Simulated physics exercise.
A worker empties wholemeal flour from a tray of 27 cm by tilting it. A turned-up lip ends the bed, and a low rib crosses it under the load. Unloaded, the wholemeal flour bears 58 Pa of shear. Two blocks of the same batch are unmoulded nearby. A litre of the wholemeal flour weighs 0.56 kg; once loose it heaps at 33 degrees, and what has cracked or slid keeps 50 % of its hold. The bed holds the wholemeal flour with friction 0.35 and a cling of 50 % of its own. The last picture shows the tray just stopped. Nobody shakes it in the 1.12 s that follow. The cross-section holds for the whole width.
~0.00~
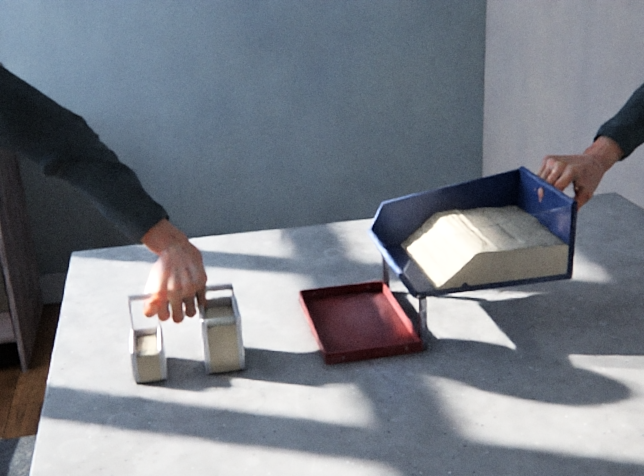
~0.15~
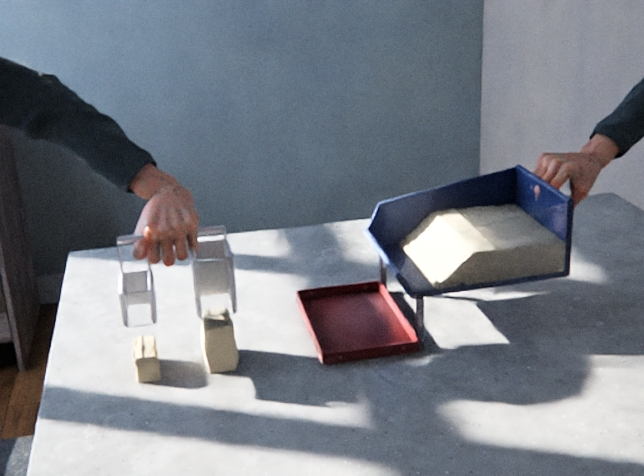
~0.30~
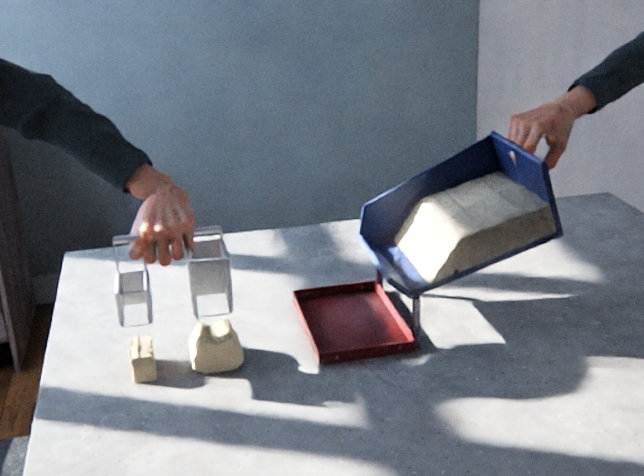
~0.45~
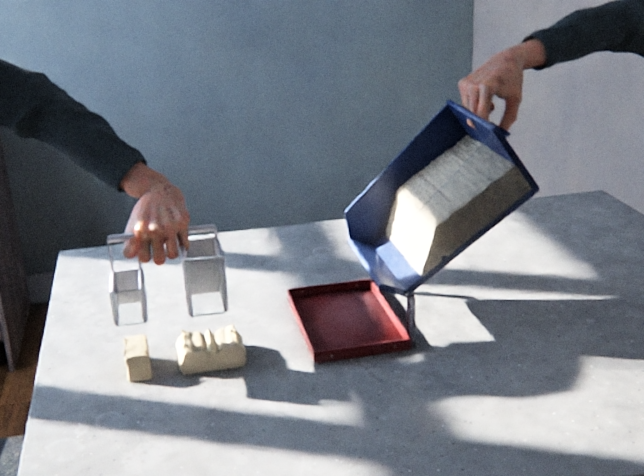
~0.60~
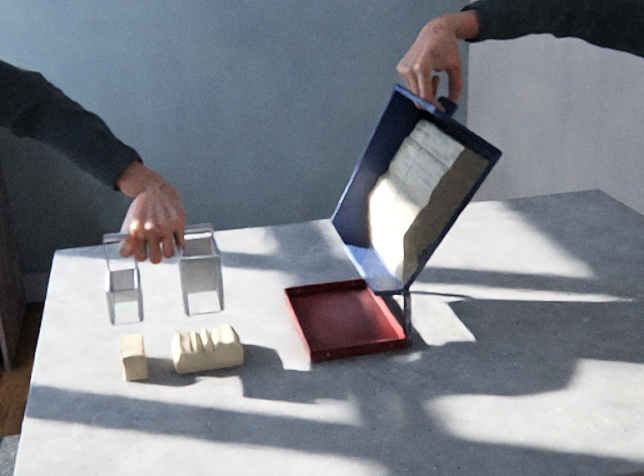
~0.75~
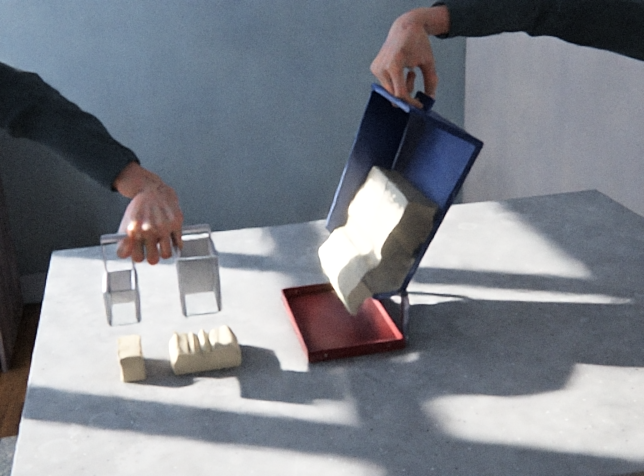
The clip opens with a hand lifting two joined moulds off pale blocks at left while another holds a blue tray of flour at right. The taller block slumps low as the shorter keeps its shape, and the tray tilts steeply until the flour slides down over the red tray.
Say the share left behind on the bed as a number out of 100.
Close to 23 per cent.
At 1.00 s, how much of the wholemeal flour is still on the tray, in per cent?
Near 25 %.
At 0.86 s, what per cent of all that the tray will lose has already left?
Some 60 per cent.
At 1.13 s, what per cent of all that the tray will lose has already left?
About 100 %.
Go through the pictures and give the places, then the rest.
The first picture shows top of the high end at (571, 204), tilt 0 degrees; leading edge of the wholemeal flour at (440, 286); blocks stand 4.7 cm, 8.6 cm (left to right).
The second picture shows top of the high end at (568, 202), tilt 1 degrees; leading edge of the wholemeal flour at (437, 286); blocks stand 4.7 cm, 8.0 cm (left to right).
The third picture shows top of the high end at (541, 166), tilt 16 degrees; leading edge of the wholemeal flour at (431, 280); blocks stand 4.7 cm, 5.9 cm (left to right).
The fourth picture shows top of the high end at (493, 132), tilt 35 degrees; leading edge of the wholemeal flour at (422, 272); blocks stand 4.7 cm, 4.3 cm (left to right).
The fifth picture shows top of the high end at (435, 115), tilt 54 degrees; leading edge of the wholemeal flour at (402, 264); blocks stand 4.7 cm, 4.1 cm (left to right).
The sixth picture shows top of the high end at (410, 115), tilt 61 degrees; leading edge of the wholemeal flour at (347, 299); blocks stand 4.7 cm, 4.1 cm (left to right).
After 0.86 s, the tilt is 61 degrees and 55 % is on the bed.
After 1.00 s, the tilt is 61 degrees and 26 % is on the bed.
After 1.13 s, the tilt is 61 degrees and 23 % is on the bed.
After 1.27 s, the tilt is 61 degrees and 23 % is on the bed.
After 1.83 s, at the end, the tilt is 61 degrees and 23 % is on the bed.
